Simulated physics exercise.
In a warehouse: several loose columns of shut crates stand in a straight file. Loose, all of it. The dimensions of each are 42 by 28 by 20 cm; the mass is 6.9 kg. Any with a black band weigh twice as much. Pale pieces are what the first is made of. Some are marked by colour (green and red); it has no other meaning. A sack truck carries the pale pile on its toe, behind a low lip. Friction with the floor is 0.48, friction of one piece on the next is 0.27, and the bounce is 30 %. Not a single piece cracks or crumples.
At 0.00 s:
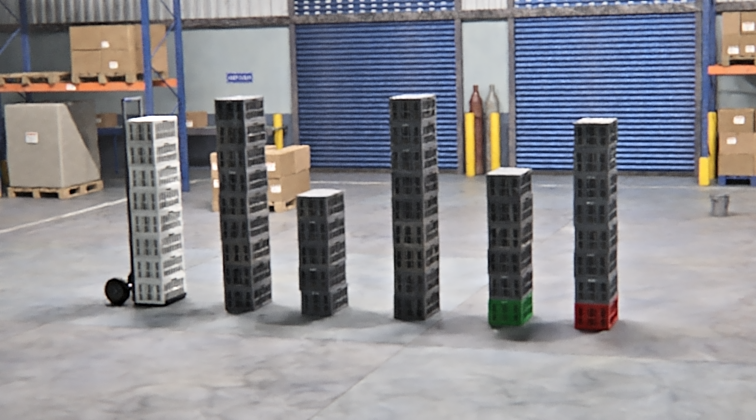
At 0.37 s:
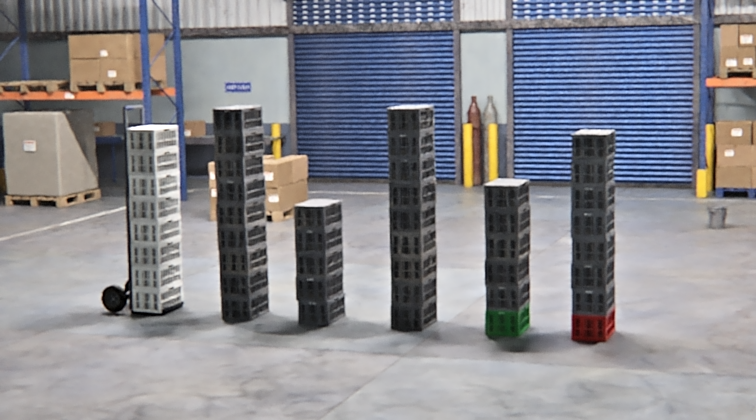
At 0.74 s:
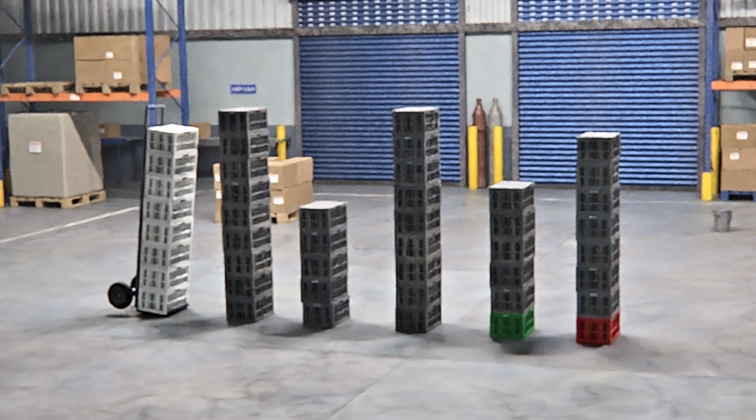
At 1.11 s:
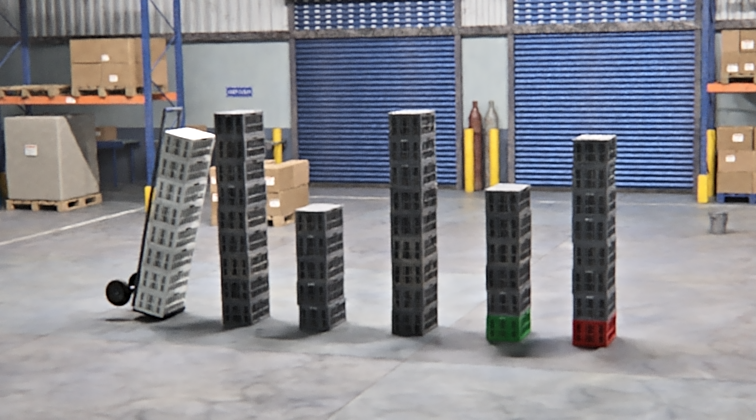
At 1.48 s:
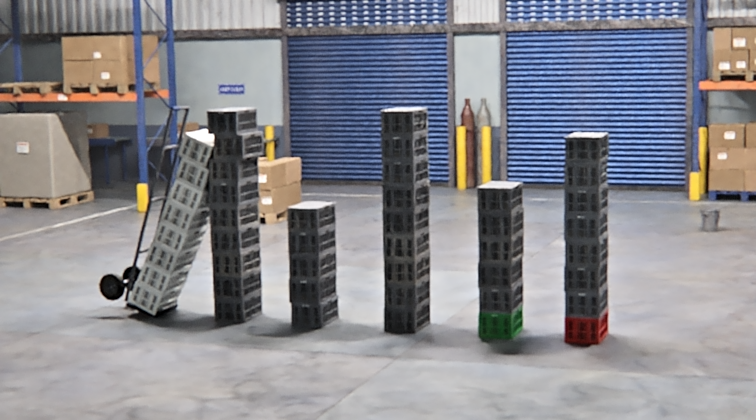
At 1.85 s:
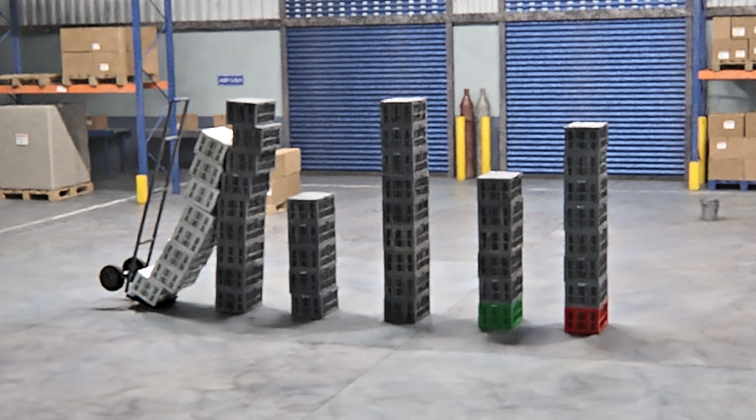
A pale stack of crates on a sack truck leaned over to the right until it pressed against the tall dark stack beside it, whose upper crates shifted, while the other dark stacks stayed upright.
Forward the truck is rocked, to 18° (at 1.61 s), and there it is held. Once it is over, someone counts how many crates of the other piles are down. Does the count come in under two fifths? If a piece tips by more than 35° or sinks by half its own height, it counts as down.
No.
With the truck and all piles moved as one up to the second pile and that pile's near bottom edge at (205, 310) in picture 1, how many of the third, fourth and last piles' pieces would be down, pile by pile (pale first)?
Pile by pile, you'd see third at 4, fourth at 8 and last at 7 down.
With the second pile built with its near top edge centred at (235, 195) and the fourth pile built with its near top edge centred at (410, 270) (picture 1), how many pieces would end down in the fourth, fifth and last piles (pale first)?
Down by pile: Fourth 1, fifth 0, last 0.
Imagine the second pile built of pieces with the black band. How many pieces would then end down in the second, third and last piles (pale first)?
Pieces down: Second pile 9, third pile 4, last pile 7.
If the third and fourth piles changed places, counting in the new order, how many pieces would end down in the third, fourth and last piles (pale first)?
Pile by pile, you'd see third at 7, fourth at 4 and last at 6 down.
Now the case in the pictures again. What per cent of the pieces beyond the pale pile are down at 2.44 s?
10 per cent at that moment.
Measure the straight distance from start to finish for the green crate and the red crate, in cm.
Net displacement (cm, approx.): Green = 20; red = 0.
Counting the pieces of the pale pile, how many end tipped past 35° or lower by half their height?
I count 8 pale pieces.
Around 2.44 s, 8 of the pale pile down; 4 of the 37 other crates down.
Around 3.14 s, 8 of the pale pile down; 19 of the 37 other crates down.
Around 4.14 s, 8 of the pale pile down; 35 of the 37 other crates down; green crate tipped 55°; red crate displaced 23 mm.
Finally (5.5 s), 8 of the pale pile down; 35 of the 37 other crates down; green crate tipped 56°; red crate displaced 24 mm. That is 95 per cent. Seen by the last camera, middles, green crate near (521, 303), red crate near (589, 315).
